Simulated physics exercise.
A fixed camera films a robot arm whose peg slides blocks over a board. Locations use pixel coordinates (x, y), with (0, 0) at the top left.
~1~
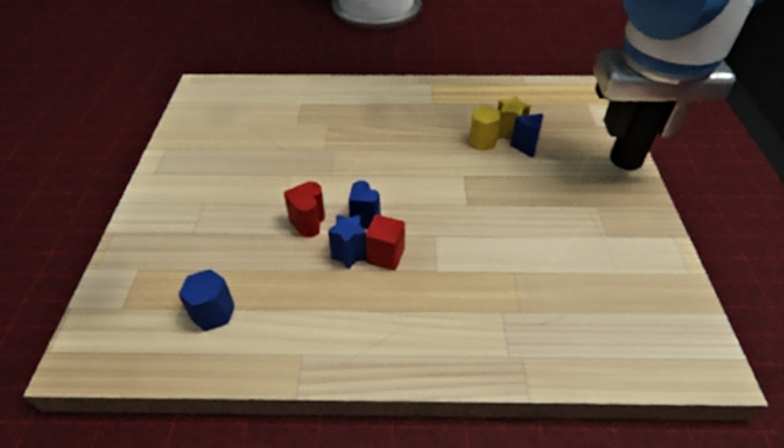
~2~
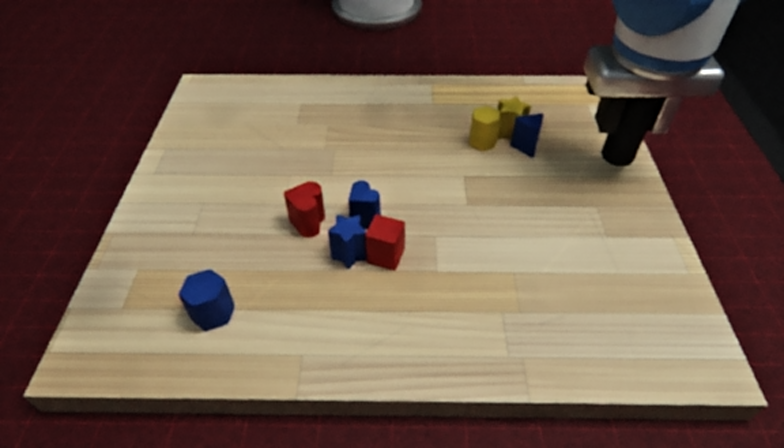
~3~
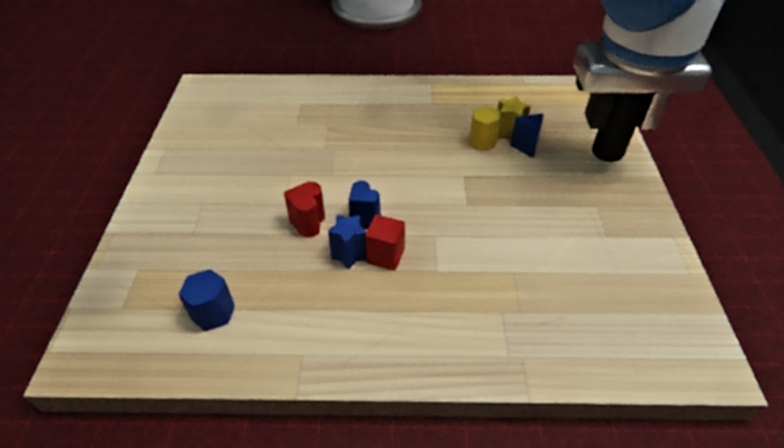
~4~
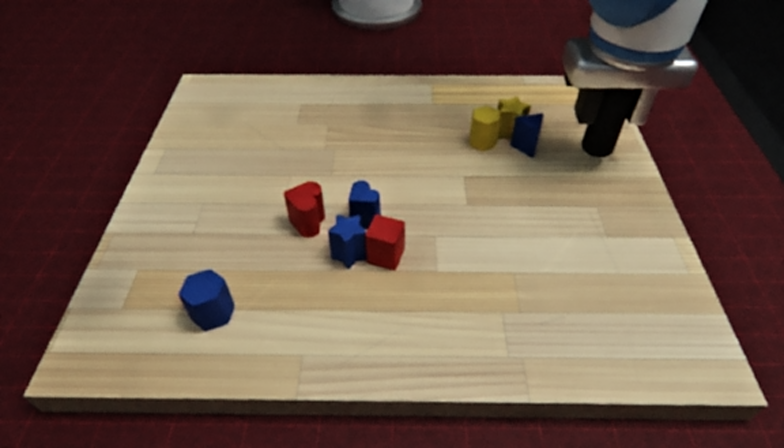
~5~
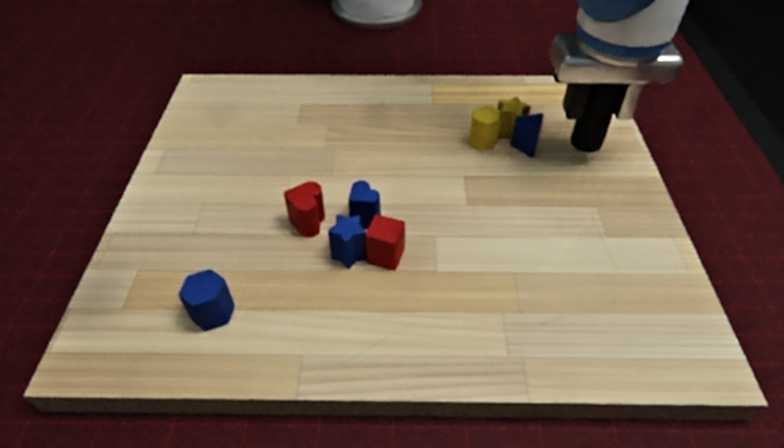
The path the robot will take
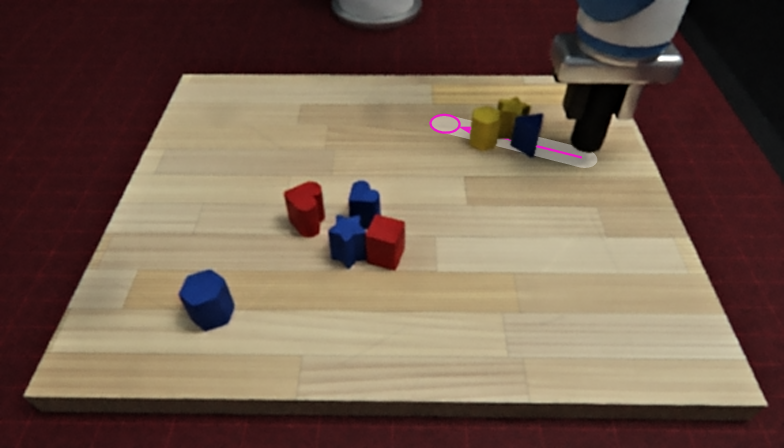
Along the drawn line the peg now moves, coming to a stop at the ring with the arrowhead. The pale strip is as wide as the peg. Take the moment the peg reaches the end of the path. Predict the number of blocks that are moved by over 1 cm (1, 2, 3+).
Three or more blocks.
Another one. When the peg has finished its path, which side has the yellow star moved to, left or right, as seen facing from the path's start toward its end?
It will end up to the right.
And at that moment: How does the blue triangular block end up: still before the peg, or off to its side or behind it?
Slid off.
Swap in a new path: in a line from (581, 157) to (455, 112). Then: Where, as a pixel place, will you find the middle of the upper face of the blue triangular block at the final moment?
At (509, 118).
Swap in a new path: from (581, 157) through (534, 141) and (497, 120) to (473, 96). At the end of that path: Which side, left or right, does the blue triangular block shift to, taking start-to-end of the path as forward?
Goes left.
The line goes from (581, 157) to (445, 124).
The first path, step by step. One third of the way, peg (536, 132); yellow star (509, 103), turned 30° clockwise; blue triangular block (514, 118), turned 30° anticlockwise.
Two thirds of the way, peg (489, 121); yellow six-sided block (461, 114), turned 30° clockwise; yellow star (479, 90), turned 100° clockwise; blue triangular block (487, 121), turned 80° anticlockwise.
At the end, peg (446, 110); yellow six-sided block (445, 114), turned 35° anticlockwise; yellow star (465, 85), turned 165° clockwise; blue triangular block (487, 121), turned 85° anticlockwise.
